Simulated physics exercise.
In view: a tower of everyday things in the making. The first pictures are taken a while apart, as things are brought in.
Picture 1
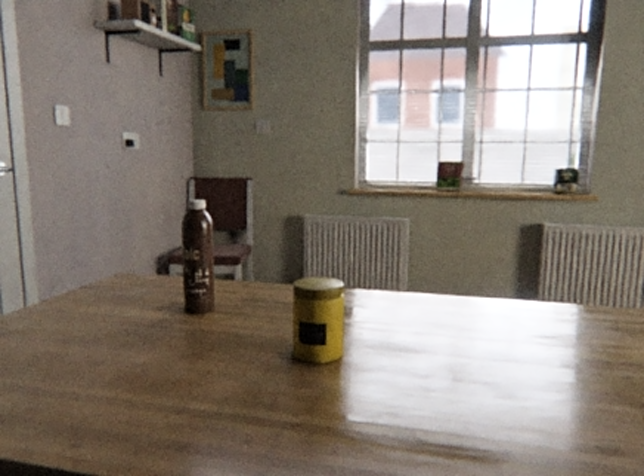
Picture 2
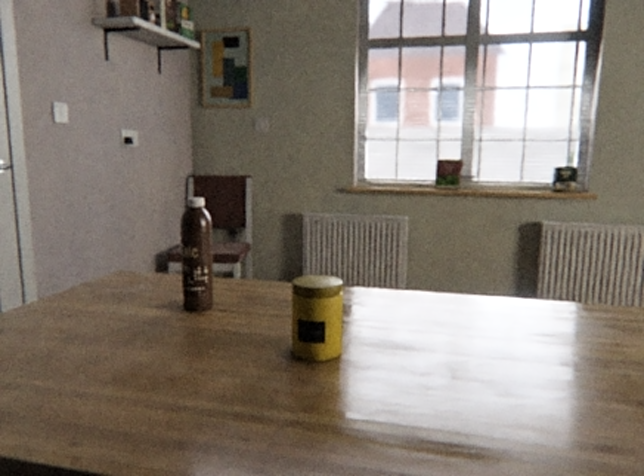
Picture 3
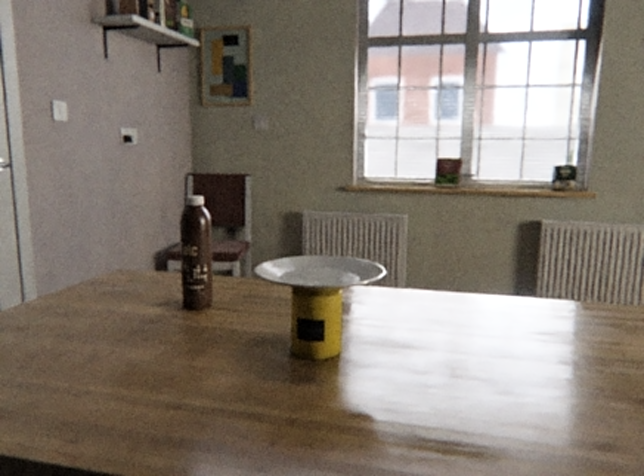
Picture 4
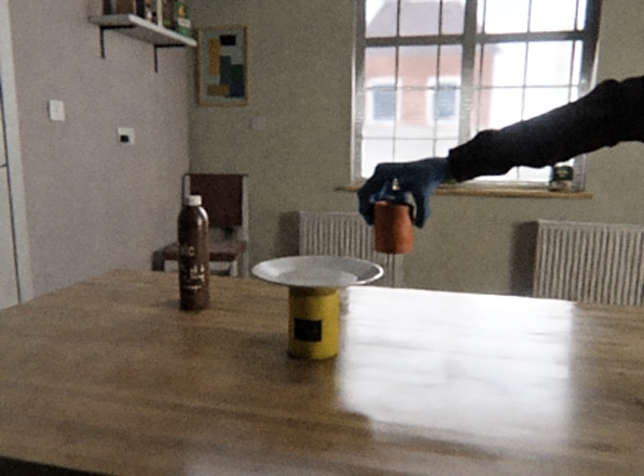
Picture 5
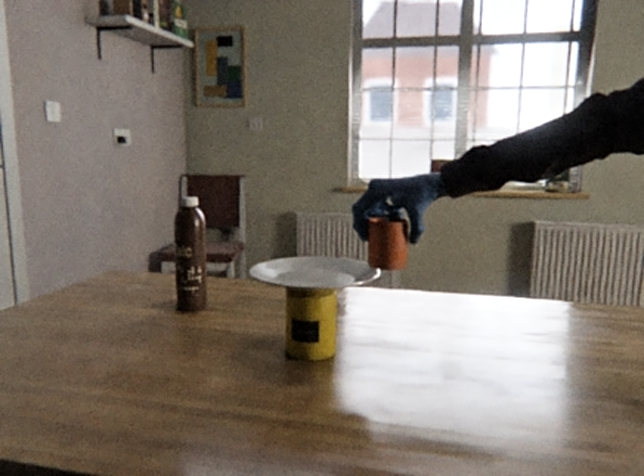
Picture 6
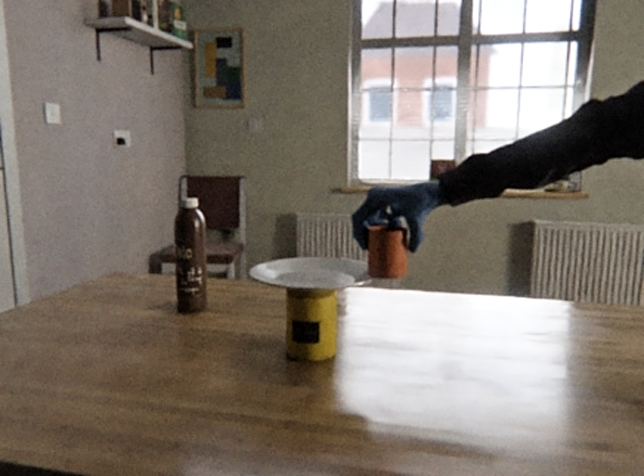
The footage shows a brown bottle and a yellow jar on a wooden table, then a white plate resting on the jar. A gloved hand reaches in from the right and lowers an orange cup to the plate's right edge.
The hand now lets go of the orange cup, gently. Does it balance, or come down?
In the end the pile comes apart.
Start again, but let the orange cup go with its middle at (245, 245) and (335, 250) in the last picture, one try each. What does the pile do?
First, it comes apart; second, it stays up.
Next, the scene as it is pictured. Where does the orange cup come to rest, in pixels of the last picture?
Around (428, 348).
Then, 0.30 s after the last picture, orange cup now fallen.
Then, 0.40 s after the last picture, things are still on the move.
Then, 0.70 s after the last picture, nothing new.
Then, 2.20 s after the last picture, orange cup resting near (428, 346).
At rest, fallen, orange cup; the other 3 in place. Seen from the same camera at the end, orange cup near (428, 348). The pile gives way.
